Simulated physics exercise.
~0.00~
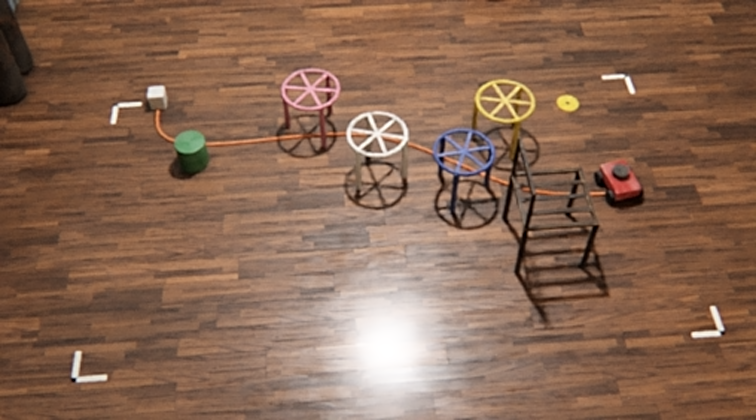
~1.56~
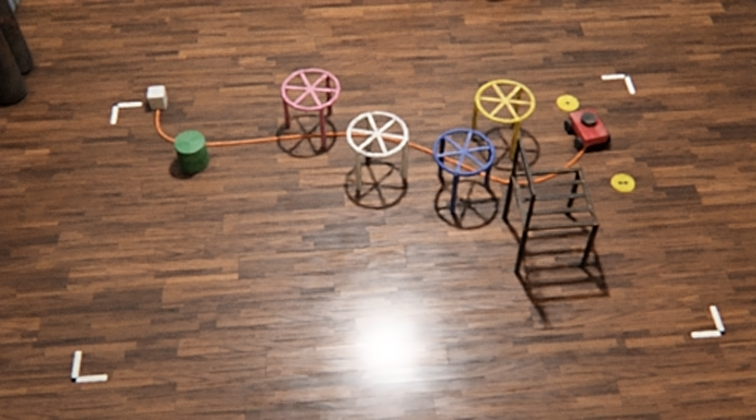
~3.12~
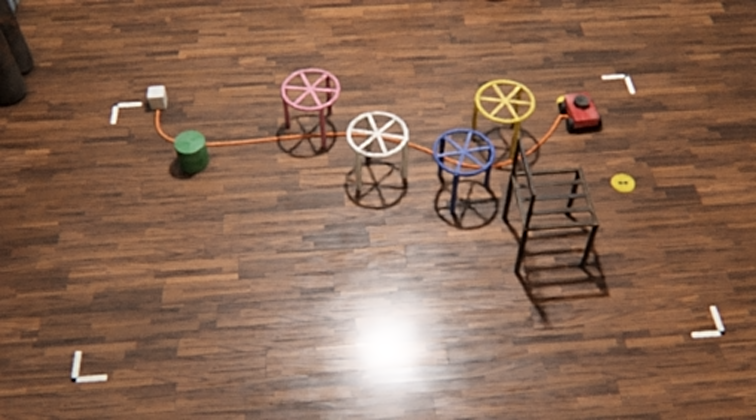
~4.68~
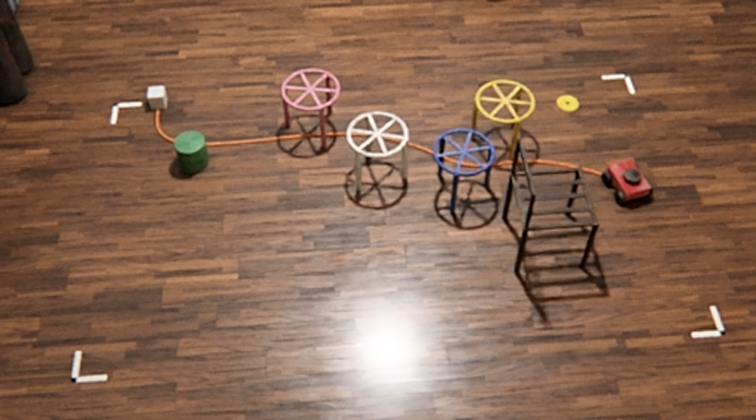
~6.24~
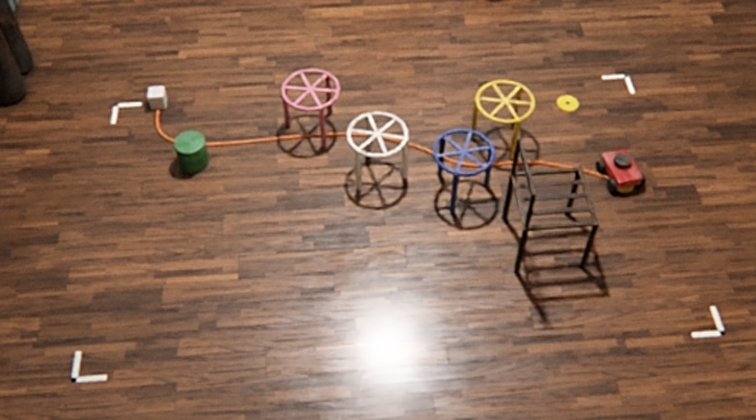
A black chair frame stood among colored stools and a green tub on a wood floor while a small red cart, trailing an orange cord, moved up and left to a yellow marker, then returned down and right, ending with the cord still attached.
